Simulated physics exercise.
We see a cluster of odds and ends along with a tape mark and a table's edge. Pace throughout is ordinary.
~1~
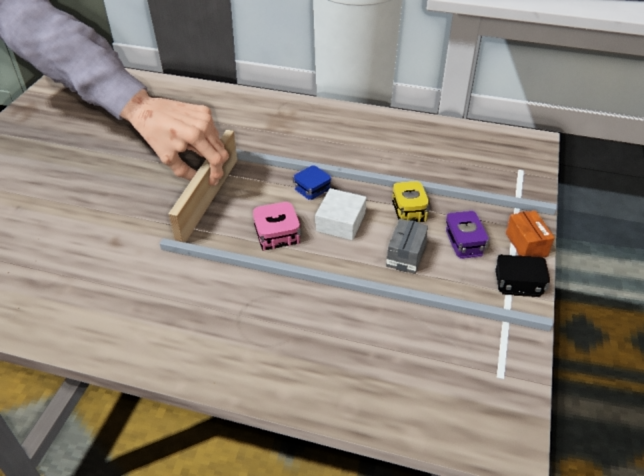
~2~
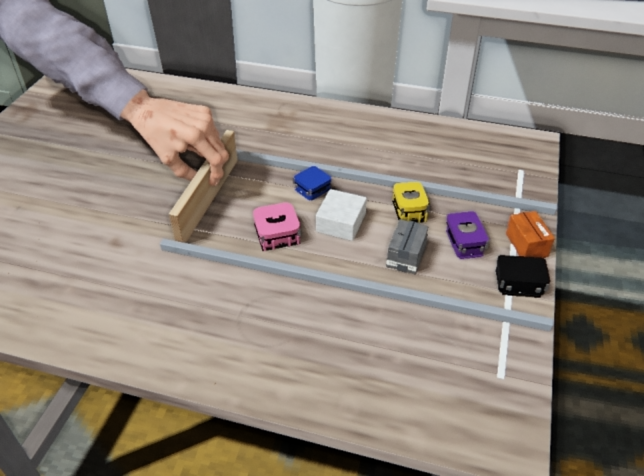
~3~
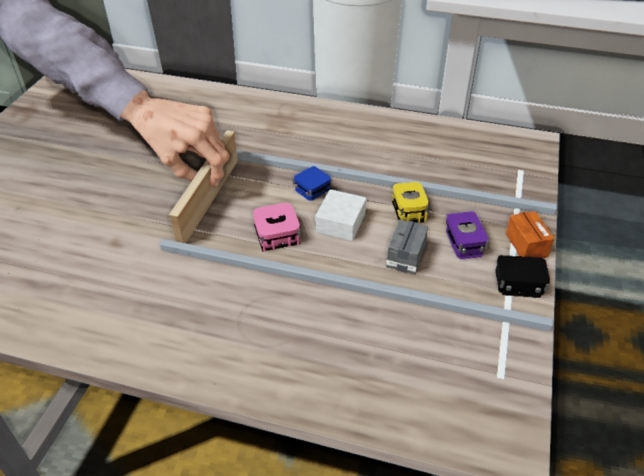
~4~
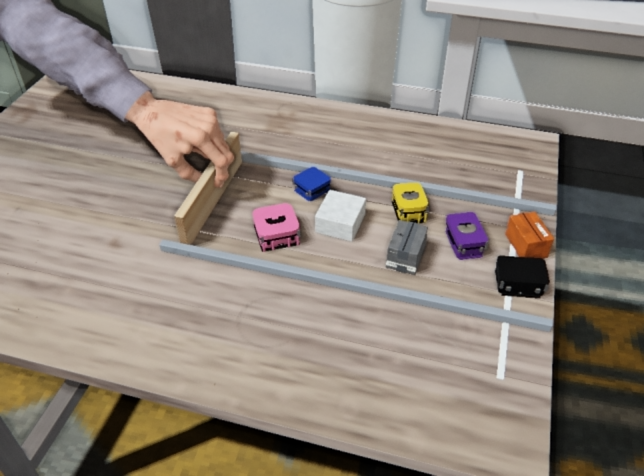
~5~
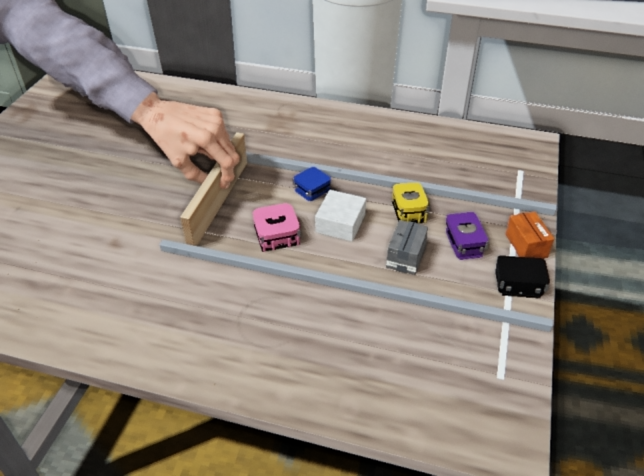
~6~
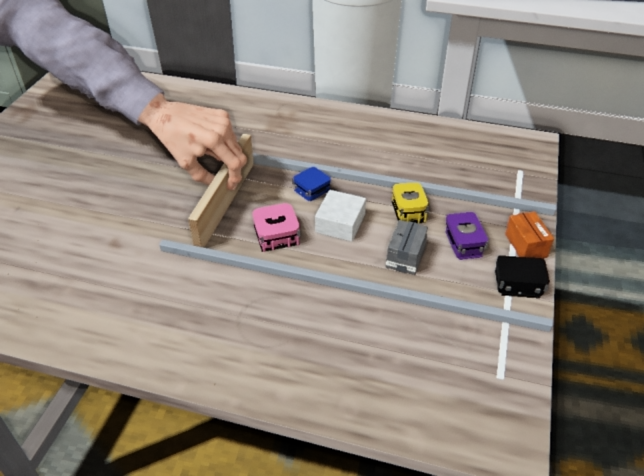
A hand slides a wooden board slightly right toward small colourful cases on a table.
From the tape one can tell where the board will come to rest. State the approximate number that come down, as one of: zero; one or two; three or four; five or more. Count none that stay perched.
The table loses five or above.
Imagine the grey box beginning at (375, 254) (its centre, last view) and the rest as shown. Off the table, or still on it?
The grey box is lost.
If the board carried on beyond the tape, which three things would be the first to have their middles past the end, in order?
Those three are the orange box, the black case and the purple case, in that order.
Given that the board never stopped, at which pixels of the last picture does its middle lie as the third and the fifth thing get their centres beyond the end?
At (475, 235) for the third, at (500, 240) for the fifth.
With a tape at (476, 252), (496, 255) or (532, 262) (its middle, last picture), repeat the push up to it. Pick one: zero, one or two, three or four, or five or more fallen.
One to two; either three or four; at least five.
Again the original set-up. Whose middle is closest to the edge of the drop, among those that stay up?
Foremost: The white block.
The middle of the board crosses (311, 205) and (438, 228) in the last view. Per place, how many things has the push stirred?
Tally: 3; 8.
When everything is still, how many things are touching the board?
Well, it touches 3.
Early on, none off yet; orange box at rest near (529, 237); black case at rest near (521, 278); purple case at rest near (465, 236).
A while later, none off yet; orange box at rest near (529, 237); black case at rest near (521, 278); purple case travelled about its own width near (496, 241).
Finally, the number that fall off is five or more; lost, yellow case, grey box, purple case, black case and orange box.
